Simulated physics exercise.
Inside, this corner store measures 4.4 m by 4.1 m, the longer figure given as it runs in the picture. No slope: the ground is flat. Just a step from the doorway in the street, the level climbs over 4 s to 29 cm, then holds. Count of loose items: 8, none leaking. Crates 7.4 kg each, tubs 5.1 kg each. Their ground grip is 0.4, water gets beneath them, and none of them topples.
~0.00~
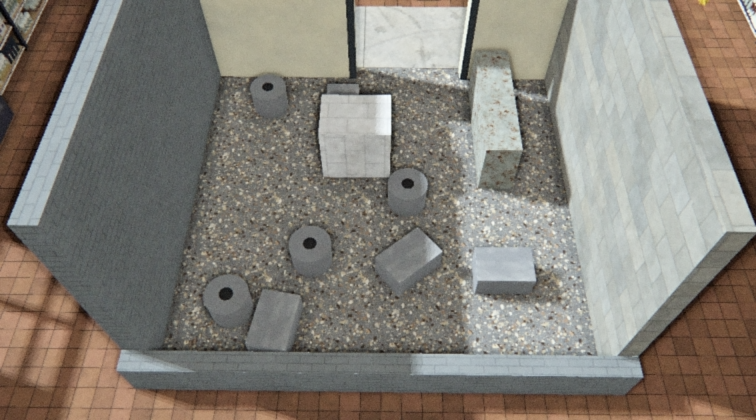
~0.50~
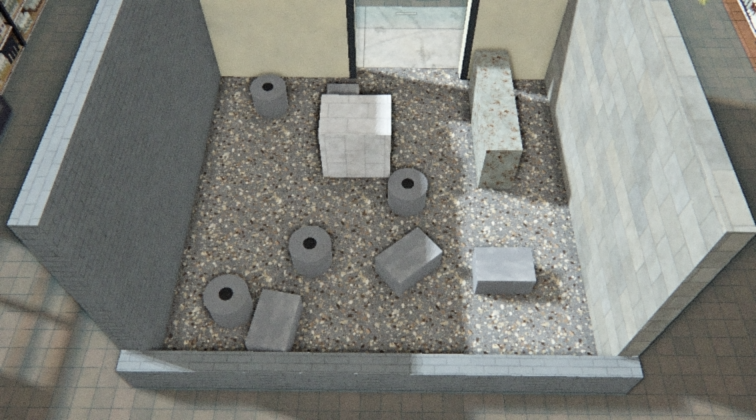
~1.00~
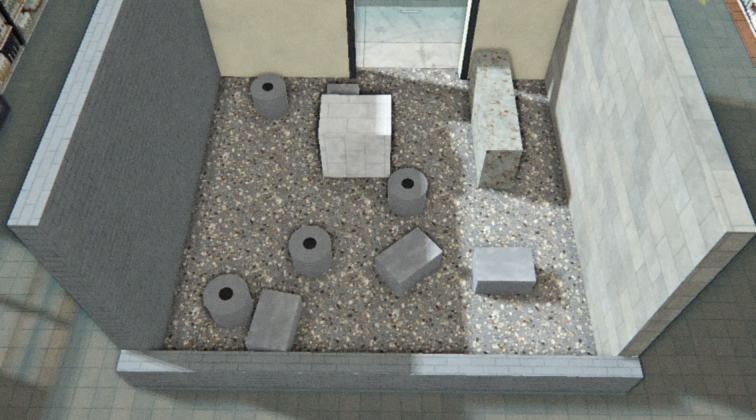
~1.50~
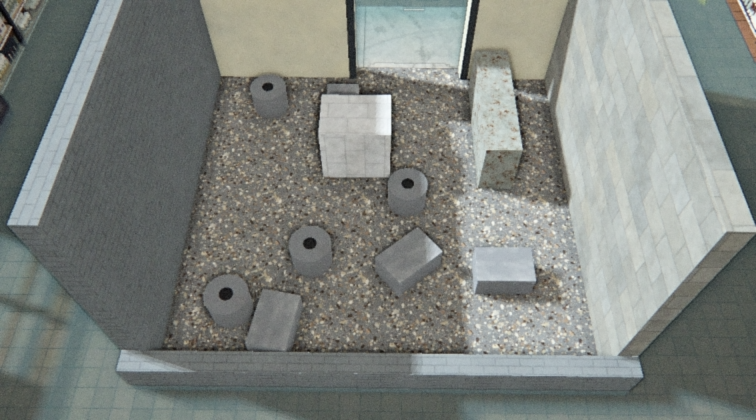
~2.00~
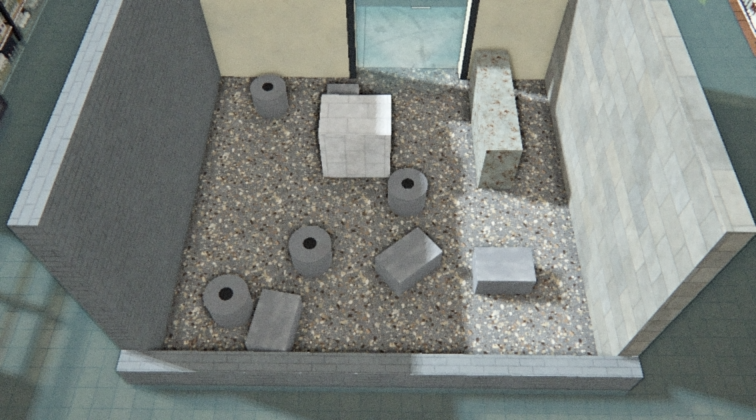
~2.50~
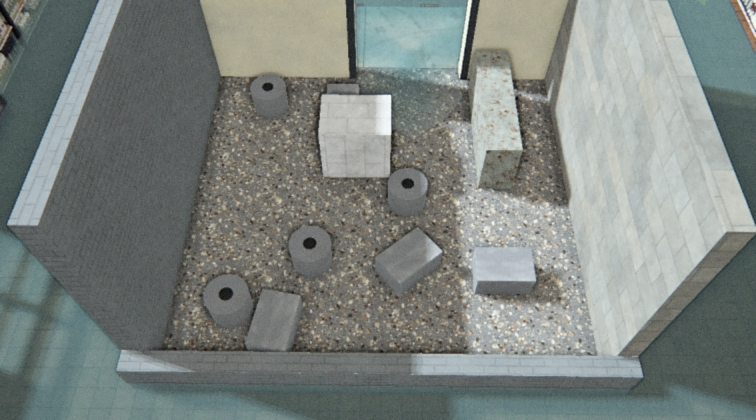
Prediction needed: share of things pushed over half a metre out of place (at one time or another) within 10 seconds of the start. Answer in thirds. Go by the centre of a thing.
Two thirds or more.
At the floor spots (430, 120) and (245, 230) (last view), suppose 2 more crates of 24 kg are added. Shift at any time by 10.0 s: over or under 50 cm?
In that order: Beyond the mark, beyond the mark.
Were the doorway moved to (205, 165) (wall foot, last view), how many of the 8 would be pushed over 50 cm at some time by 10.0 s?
Then it comes to 8 of them.
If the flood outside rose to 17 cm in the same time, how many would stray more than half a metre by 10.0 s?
That would make 6 of them.
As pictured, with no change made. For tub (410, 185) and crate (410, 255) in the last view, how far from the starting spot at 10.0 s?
They've ended up 50 cm and 150 cm away, in that order.
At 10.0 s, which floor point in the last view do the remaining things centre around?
About (344, 188).
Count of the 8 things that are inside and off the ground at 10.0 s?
Of them, 8.
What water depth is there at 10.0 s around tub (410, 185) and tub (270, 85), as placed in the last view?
Close to 9 and 11 centimetres.
After 3.5 s 0 of 8 are over 50 cm from their spots; 0 afloat.
After 4.5 s 2 of 8 are over 50 cm from their spots; 1 afloat.
After 7.0 s 5 of 8 are over 50 cm from their spots; 7 afloat.
After 10.0 s 8 of 8 are over 50 cm from their spots, and 8 have been at some point; 8 afloat.
